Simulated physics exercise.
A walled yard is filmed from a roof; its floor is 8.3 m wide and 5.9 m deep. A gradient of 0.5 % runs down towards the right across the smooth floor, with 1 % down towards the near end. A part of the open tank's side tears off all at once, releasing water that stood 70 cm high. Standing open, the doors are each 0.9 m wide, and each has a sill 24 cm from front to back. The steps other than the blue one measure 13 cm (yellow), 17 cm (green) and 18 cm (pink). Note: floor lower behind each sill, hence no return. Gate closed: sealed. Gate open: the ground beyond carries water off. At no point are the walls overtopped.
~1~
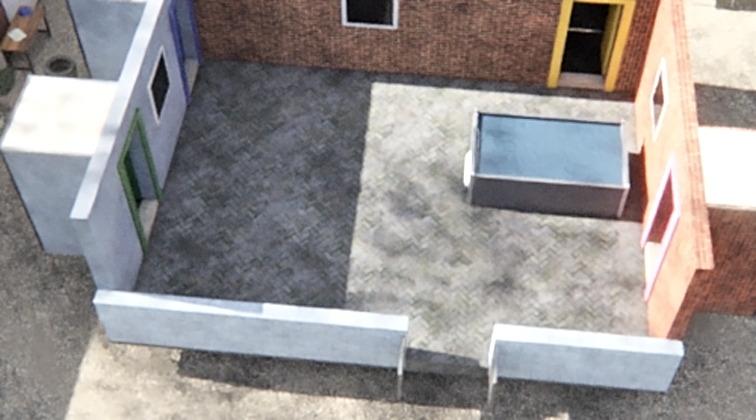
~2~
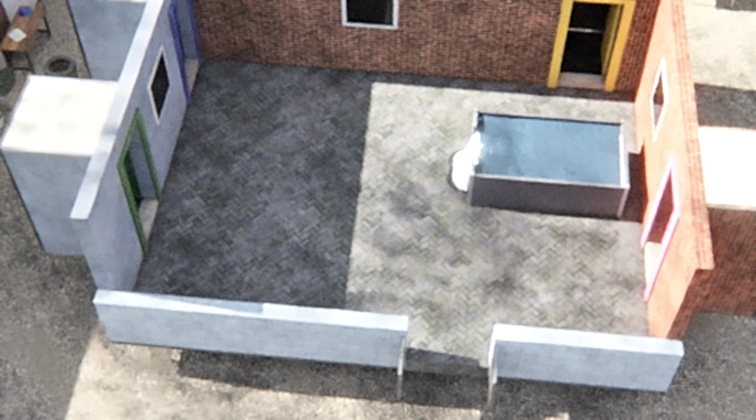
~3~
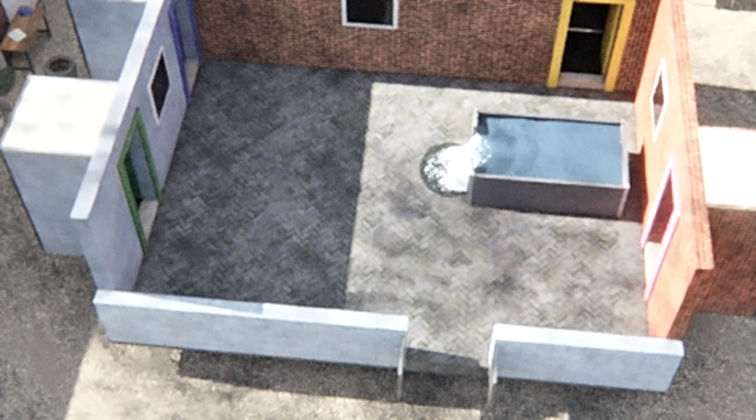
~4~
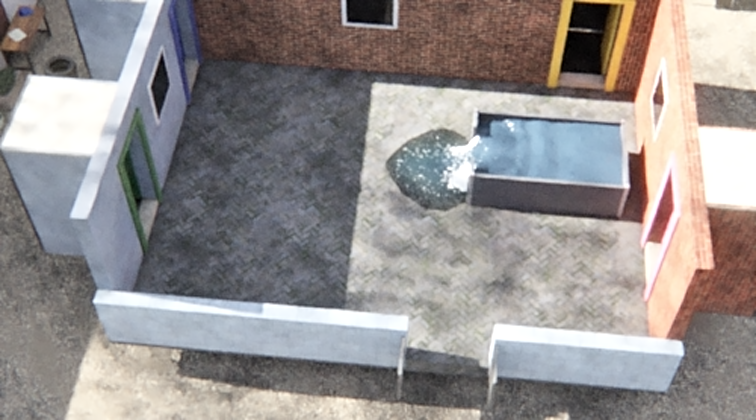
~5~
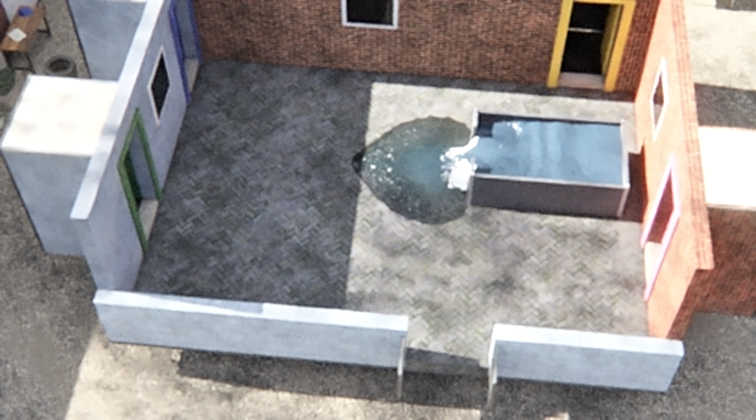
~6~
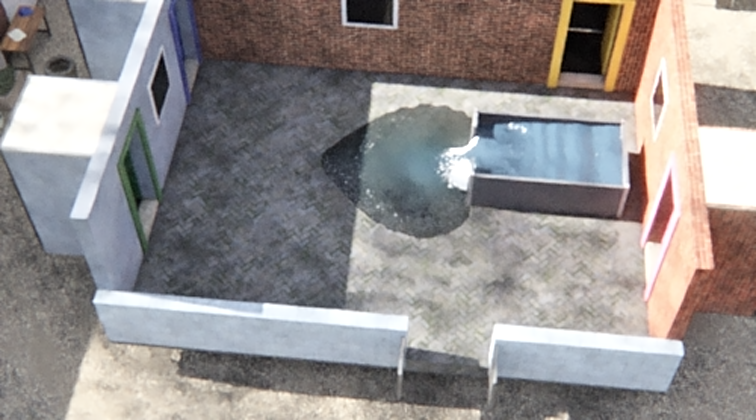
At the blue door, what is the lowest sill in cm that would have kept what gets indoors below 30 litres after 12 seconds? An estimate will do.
Somewhere near 13.5 cm.
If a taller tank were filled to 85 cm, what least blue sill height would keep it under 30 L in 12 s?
It would take a step of about 19 cm.
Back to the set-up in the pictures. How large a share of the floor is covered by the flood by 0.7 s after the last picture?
Some 30 per cent is wet.
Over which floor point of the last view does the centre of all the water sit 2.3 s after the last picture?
Roughly (422, 172).
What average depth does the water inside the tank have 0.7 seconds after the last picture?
The mean depth is roughly 53 cm.
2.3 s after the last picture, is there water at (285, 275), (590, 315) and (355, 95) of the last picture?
So the three spots come out swamped, spared, swamped, in that order.
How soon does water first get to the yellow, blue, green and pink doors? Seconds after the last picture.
Yellow not in the 12 s, blue 1.6 s, green 1.6 s, pink 10.0 s.
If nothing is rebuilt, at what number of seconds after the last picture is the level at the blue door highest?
I'd say near 2.8 seconds.
Then, 0.7 s after the last picture water covers 30 % of the floor, deepest (41 cm) near (466, 172); it has not reached the blue door.
Then, 2.3 s after the last picture water covers 55 % of the floor, deepest (26 cm) near (466, 172); 21 cm at the blue door, 0 litres in over its 17 cm sill.
Then, 11.3 s after the last picture water covers 95 % of the floor, deepest (13 cm) near (640, 367); 3 cm at the blue door, 12 litres in over its 17 cm sill.
At the blue door as built, the water peaked near 23 cm, 2.7 s after the last picture.
With a sill of 11 cm, 50 litres would have come in within the 12 s; with 15 cm, 21 litres. So under 30 litres takes about 13.5 cm.
